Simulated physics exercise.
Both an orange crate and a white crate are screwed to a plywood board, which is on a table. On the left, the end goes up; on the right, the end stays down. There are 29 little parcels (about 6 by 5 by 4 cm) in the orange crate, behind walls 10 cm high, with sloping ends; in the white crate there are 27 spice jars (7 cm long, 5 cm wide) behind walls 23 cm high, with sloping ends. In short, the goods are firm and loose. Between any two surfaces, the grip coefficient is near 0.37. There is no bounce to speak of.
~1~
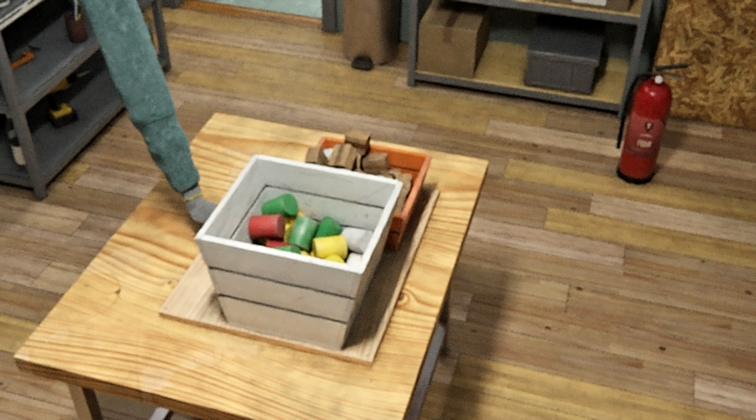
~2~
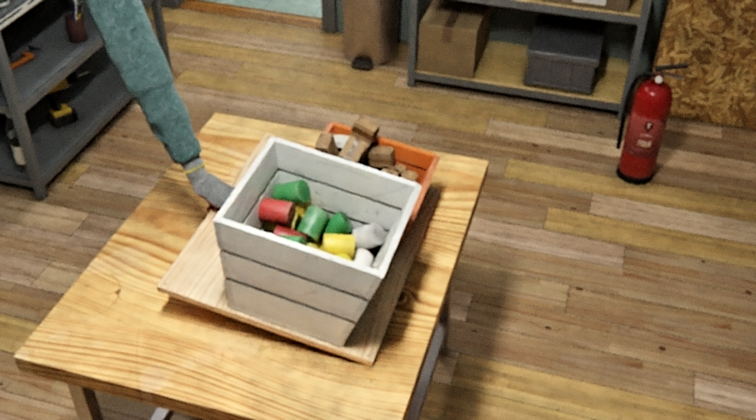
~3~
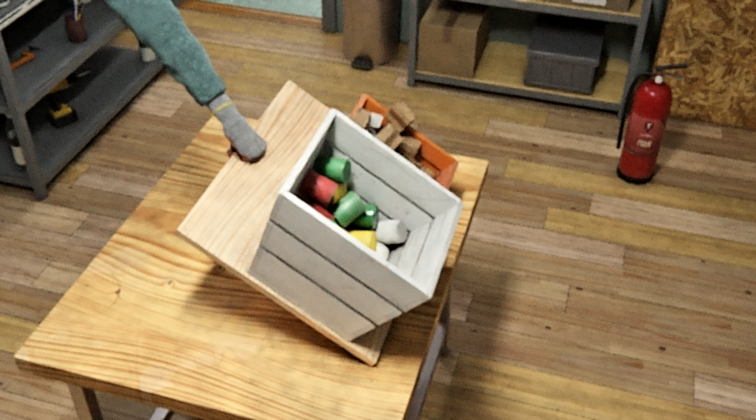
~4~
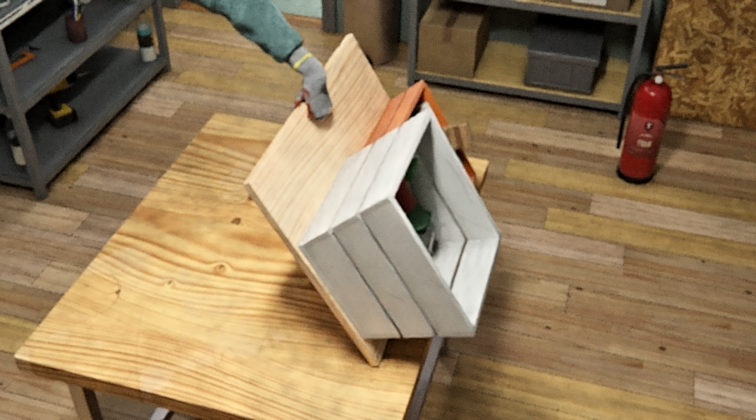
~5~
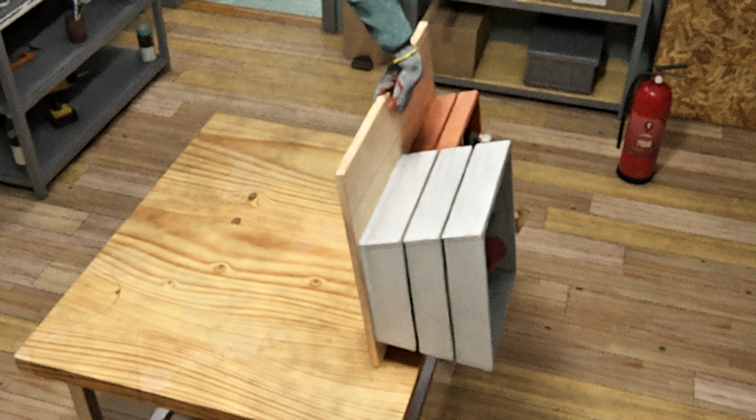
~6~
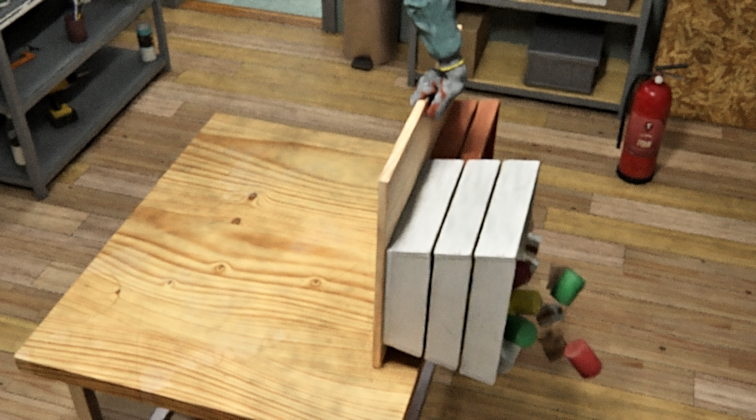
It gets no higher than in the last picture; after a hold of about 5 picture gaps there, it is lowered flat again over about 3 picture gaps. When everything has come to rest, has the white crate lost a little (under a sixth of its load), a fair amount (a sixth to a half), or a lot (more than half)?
A lot.
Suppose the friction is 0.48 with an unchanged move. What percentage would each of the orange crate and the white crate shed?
That would cost the orange crate 80 and the white crate 80 per cent of the load.
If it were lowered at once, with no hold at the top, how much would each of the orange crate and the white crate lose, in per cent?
Orange crate 80%, white crate 80%.
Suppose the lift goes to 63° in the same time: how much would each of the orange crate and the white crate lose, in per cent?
In that case the orange crate sheds 20 %, while the white crate sheds 0 %.
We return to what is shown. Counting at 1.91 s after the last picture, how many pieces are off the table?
I'd put the number around 50.
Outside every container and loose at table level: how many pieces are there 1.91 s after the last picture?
Near 0, by my count.
Then, 0.30 s after the last picture, tilt 91°; orange crate 6 in, 23 out and white crate 7 in, 20 out.
Then, 0.69 s after the last picture, tilt 91°; orange crate 5 in, 24 out and white crate 4 in, 23 out.
Then, 1.22 s after the last picture, tilt 6°; orange crate 5 in, 24 out and white crate 1 in, 26 out.
Final count (1.91 s after the last picture), orange crate 5 in, 24 out and white crate 1 in, 26 out. Asked share, 26 of 27, 96 per cent.
